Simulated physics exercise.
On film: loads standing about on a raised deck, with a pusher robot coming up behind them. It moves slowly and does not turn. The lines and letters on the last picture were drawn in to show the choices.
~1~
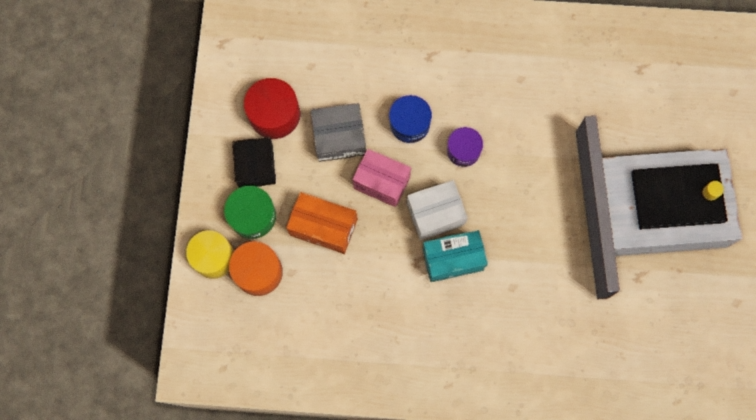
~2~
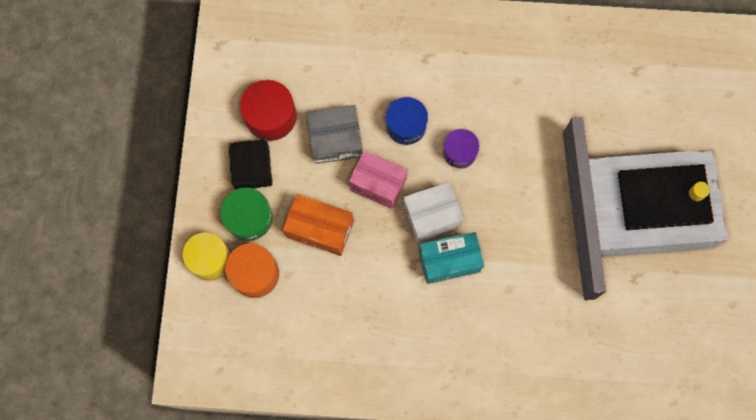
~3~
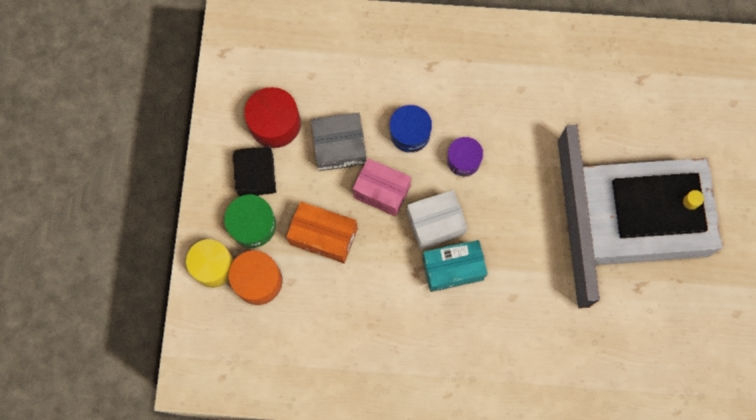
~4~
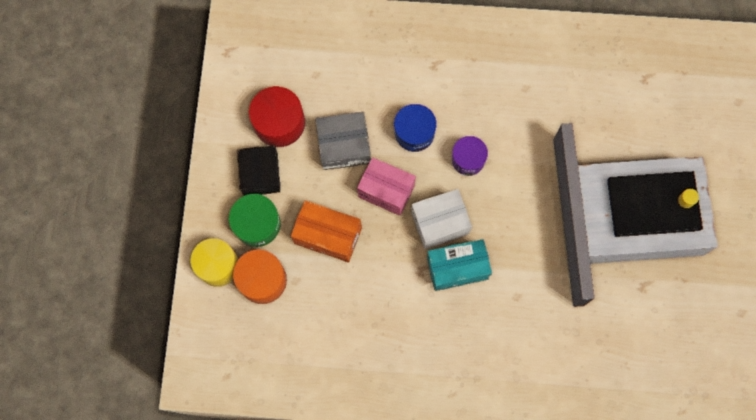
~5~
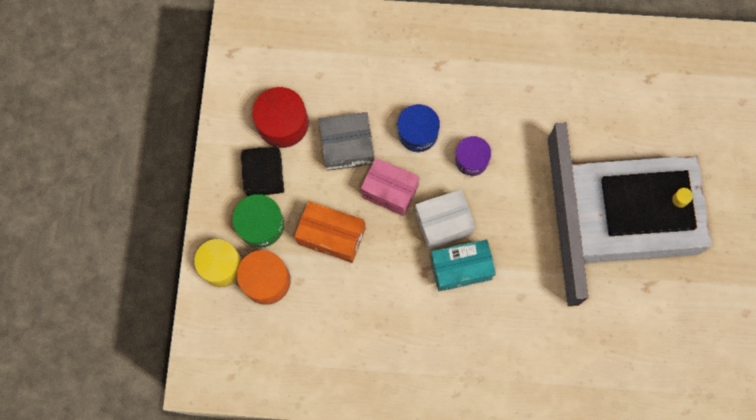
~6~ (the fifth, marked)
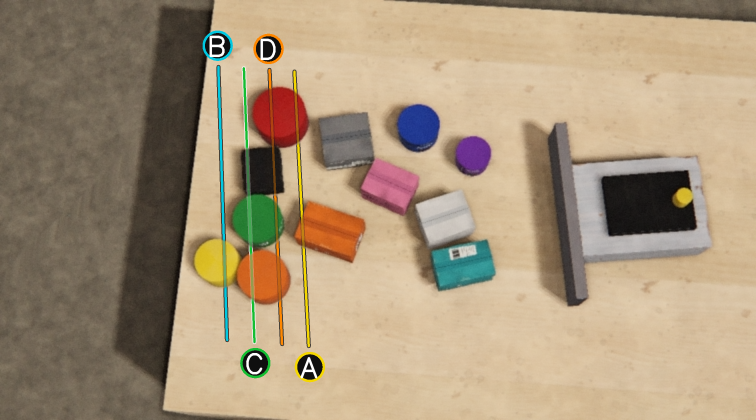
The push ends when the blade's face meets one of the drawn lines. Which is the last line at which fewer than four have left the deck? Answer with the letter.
It can go as far as D.
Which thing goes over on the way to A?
The green pail.
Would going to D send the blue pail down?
By then, no.
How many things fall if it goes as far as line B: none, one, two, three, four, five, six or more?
By then, six or more.
On the marked copy, A at (301, 204); B at (222, 198); C at (249, 200); D at (275, 202).
With D. Early on, robot (535, 196); turquoise box (433, 263); purple pail (434, 160).
Further on, robot (427, 189); green pail (223, 215); red canister (269, 108).
At the end, robot (345, 183); yellow canister over the edge; green pail over the edge; two fallen.
As for the rest, A is within the limit but short; B drops seven; C drops five.
